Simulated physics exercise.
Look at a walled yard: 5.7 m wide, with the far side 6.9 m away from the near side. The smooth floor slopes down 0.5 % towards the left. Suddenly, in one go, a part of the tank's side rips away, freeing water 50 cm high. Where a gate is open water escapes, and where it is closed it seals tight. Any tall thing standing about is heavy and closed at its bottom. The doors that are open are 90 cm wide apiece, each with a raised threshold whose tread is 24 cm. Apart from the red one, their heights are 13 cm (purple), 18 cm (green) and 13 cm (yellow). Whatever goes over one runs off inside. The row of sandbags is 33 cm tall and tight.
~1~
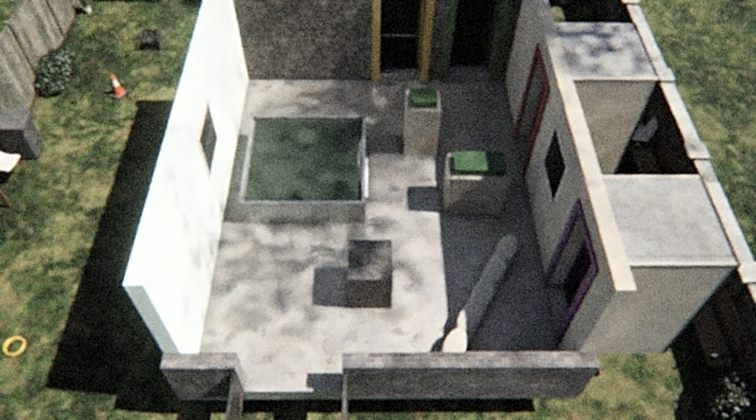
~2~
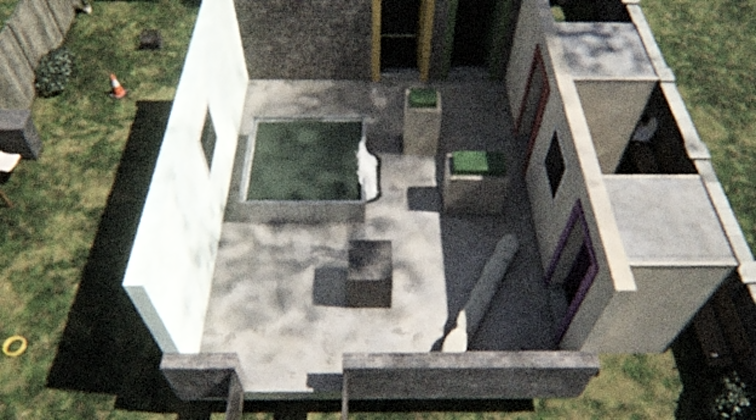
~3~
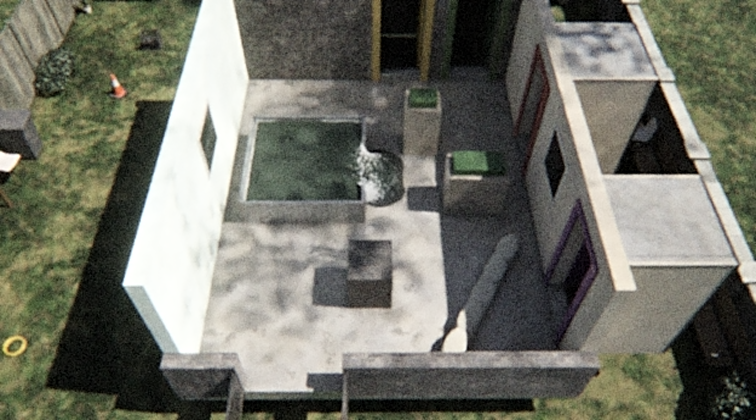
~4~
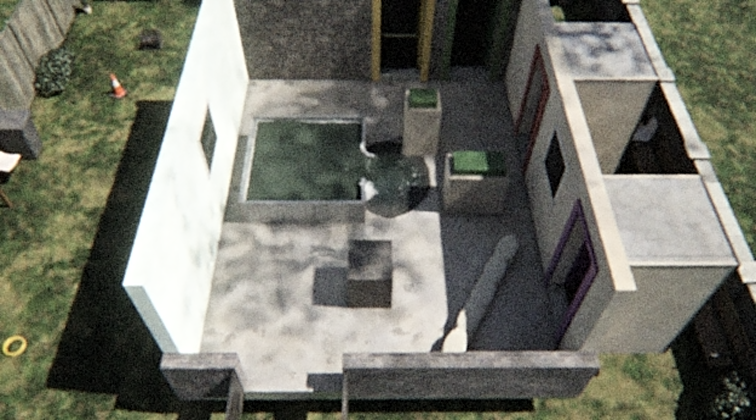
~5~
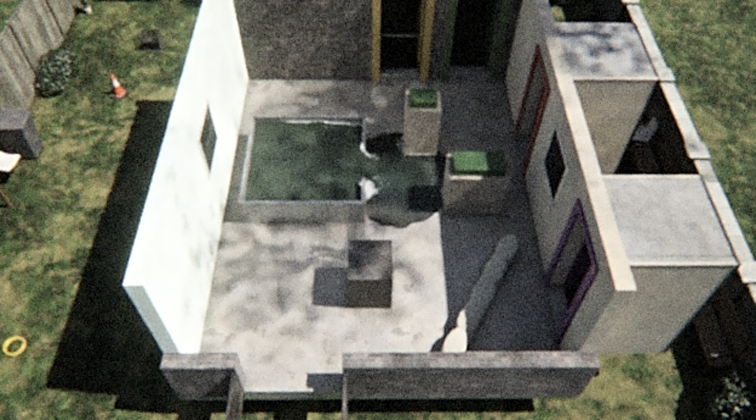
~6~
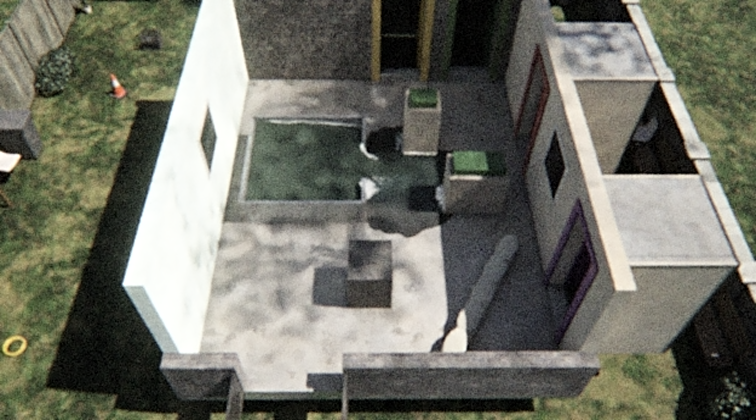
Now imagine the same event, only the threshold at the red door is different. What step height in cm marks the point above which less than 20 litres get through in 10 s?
The point is around 20 cm.
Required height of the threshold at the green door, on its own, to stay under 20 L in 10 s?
Green - roughly 9.5 cm.
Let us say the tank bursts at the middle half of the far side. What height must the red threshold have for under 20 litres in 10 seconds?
It needs to be about 6.0 cm high.
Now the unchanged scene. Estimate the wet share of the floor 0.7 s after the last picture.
20 %.
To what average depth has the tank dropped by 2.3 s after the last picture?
About 28 centimetres on average.
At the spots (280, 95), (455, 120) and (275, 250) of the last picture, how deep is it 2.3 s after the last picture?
The depths come to about 0, 0 and 0 cm.
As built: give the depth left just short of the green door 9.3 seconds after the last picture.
Depth: Near 7.5 cm.
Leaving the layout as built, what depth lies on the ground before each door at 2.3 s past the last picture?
Lab note, cm: Red 23; purple 2; green 7; yellow 5.
Then, 0.7 s after the last picture water covers 20 % of the floor, deepest (30 cm) near (438, 194); 19 cm at the red door, 1 litre in over its 12 cm threshold.
Then, 2.3 s after the last picture water covers 40 % of the floor, deepest (26 cm) near (519, 172); 23 cm at the red door, 75 litres in over its 12 cm threshold.
Then, 9.3 s after the last picture water covers 90 % of the floor, deepest (13 cm) near (535, 257); 8 cm at the red door, 122 litres in over its 12 cm threshold.
At the red door as built, the water peaked near 24 cm, 1.9 s after the last picture.
Run again over the same 10 s with other heights there, 30 litres in over 18.5 cm, 13 litres over 21.5 cm. The limit of 20 litres is kept from about 20 cm up.
